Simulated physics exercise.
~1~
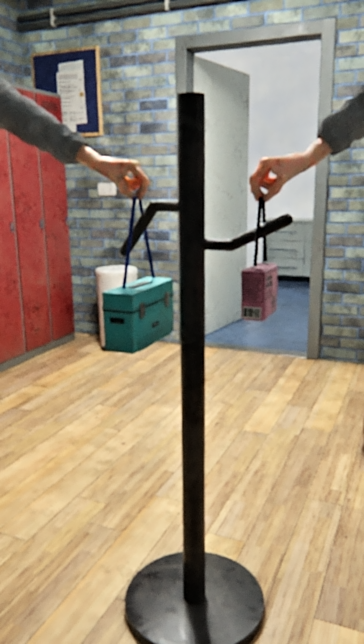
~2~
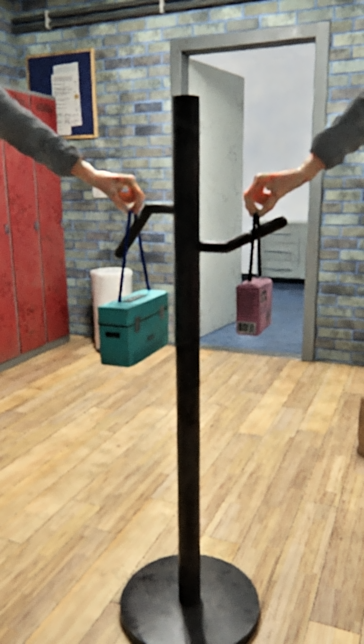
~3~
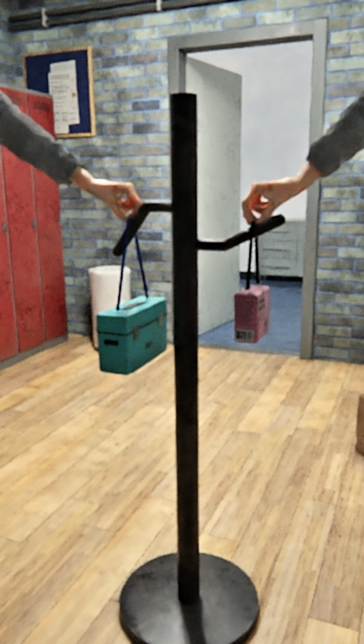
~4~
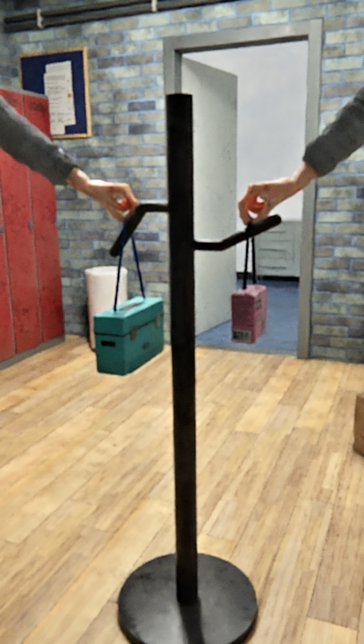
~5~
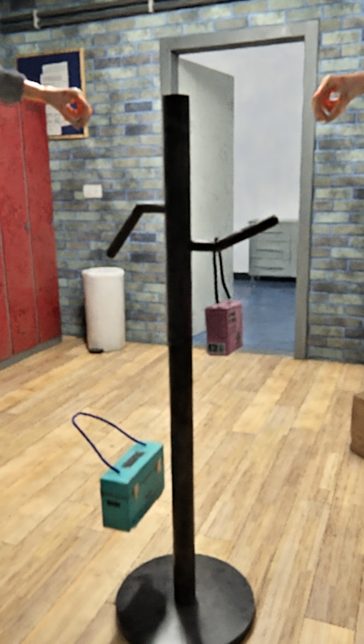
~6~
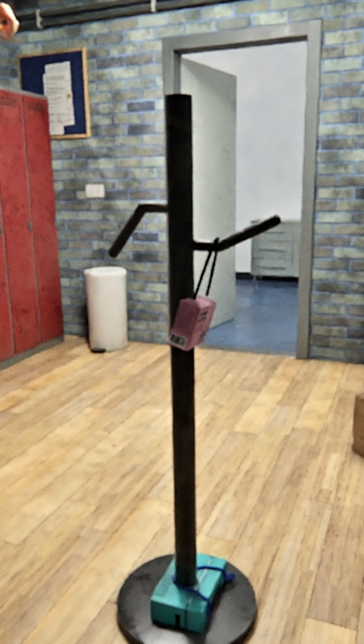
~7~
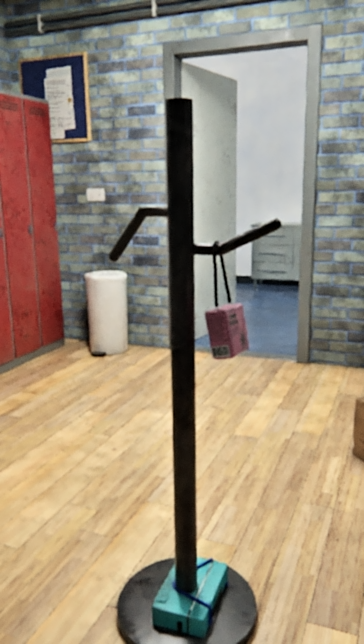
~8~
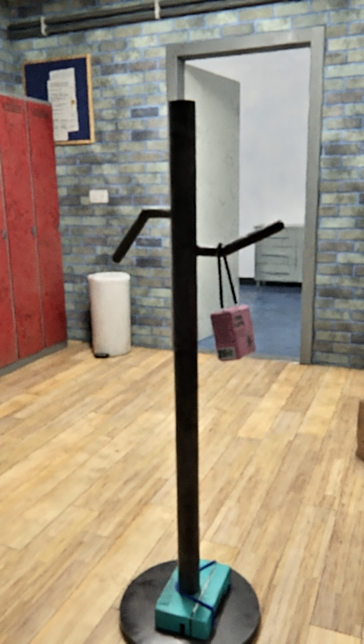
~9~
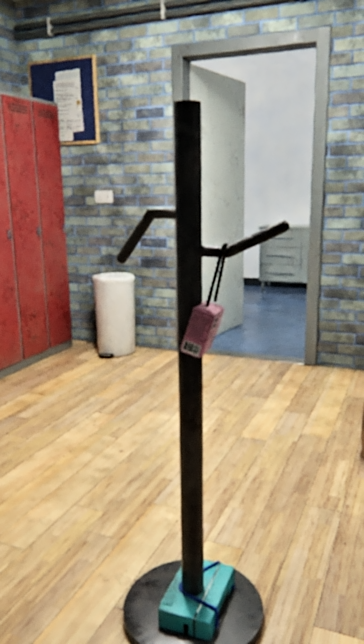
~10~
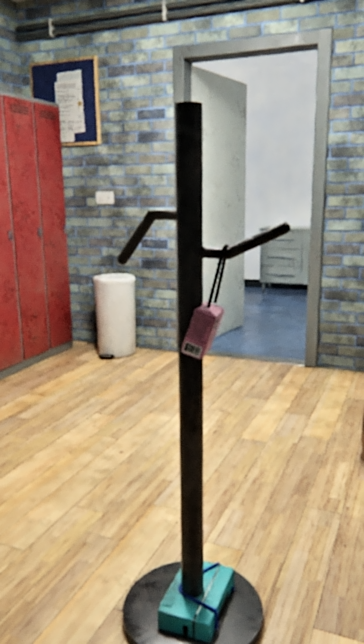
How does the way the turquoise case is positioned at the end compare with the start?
At the start the turquoise case is upright, held by its loop beside the left peg. At the end it lies on its side at the foot of the post.
